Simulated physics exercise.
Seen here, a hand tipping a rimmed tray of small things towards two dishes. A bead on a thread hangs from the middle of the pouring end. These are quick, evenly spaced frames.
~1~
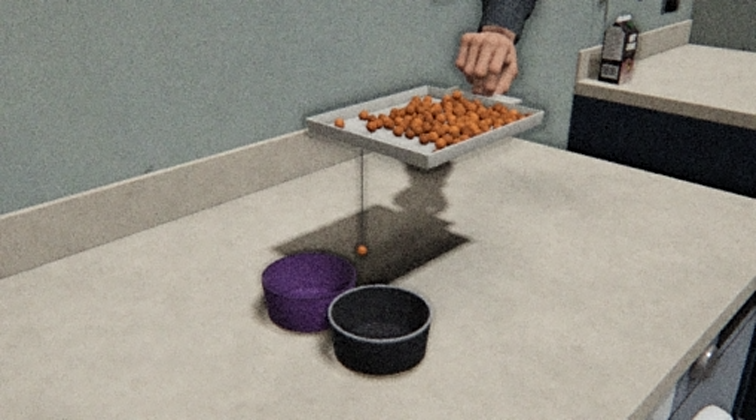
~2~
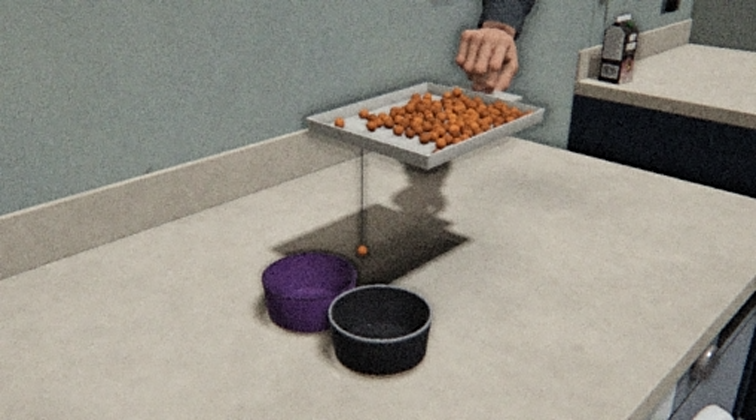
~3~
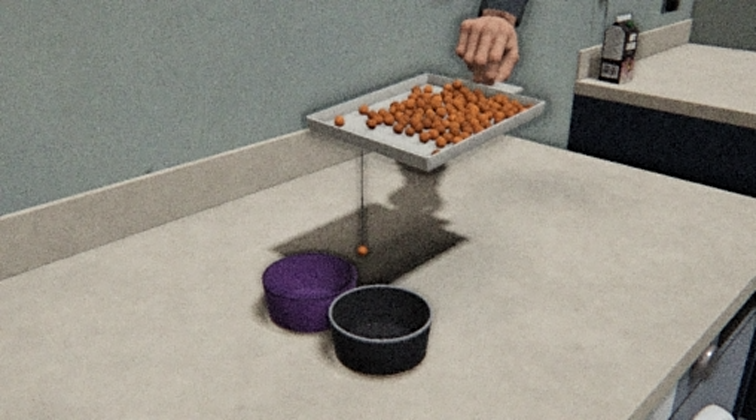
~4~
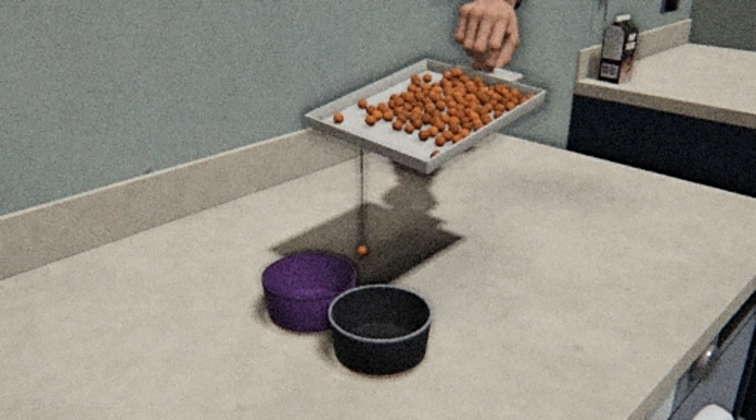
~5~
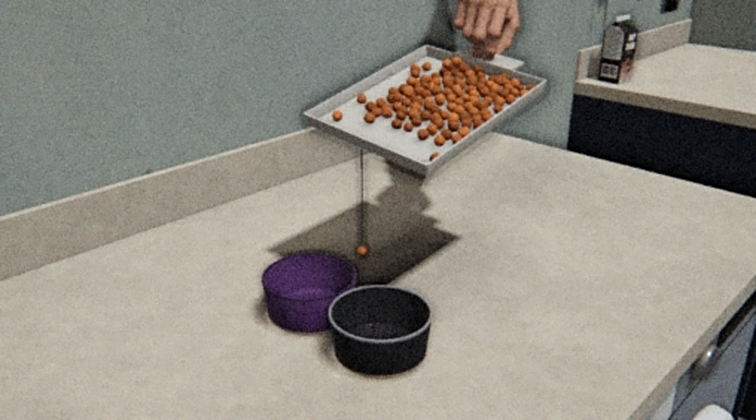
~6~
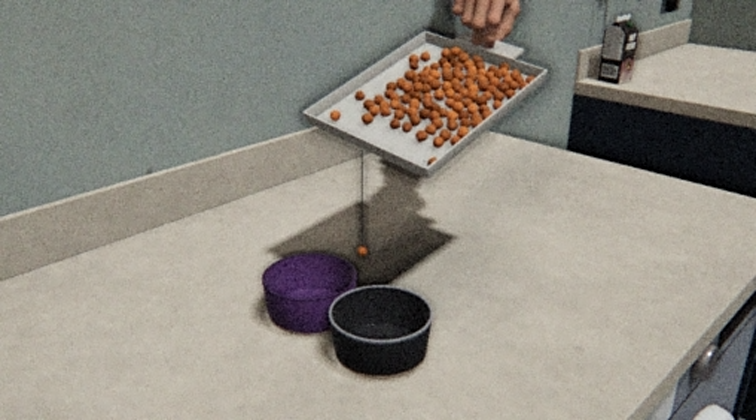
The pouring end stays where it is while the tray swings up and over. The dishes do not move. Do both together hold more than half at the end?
They take over half between them.
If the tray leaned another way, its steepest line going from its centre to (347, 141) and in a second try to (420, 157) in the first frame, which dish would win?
First the left one, then right.
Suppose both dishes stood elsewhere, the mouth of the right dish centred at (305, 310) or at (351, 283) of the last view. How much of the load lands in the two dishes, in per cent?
Roughly 20 per cent, and 40 per cent.
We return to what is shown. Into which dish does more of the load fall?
More ends in the right-hand dish.
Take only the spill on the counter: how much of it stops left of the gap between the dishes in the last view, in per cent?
Near 20 %.
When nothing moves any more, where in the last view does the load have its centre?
Close to (379, 343).
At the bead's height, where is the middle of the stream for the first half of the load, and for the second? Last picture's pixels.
Early half (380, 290), late half (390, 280).
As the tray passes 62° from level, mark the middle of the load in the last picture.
Roughly at (412, 110).
Soon, tray tipped steeply; nearly all on the tray; a stray few in the right dish; a stray few in the air.
A while on, tray tipped right over; nearly all on the tray; a stray few in the right dish; a stray few outside both.
Towards the end, tray tipped past a quarter turn; about half in the right dish; a small part in the left dish; about a third outside both.
Finally, tray tipped past a quarter turn; about half in the right dish; a small part in the left dish; about a third outside both.
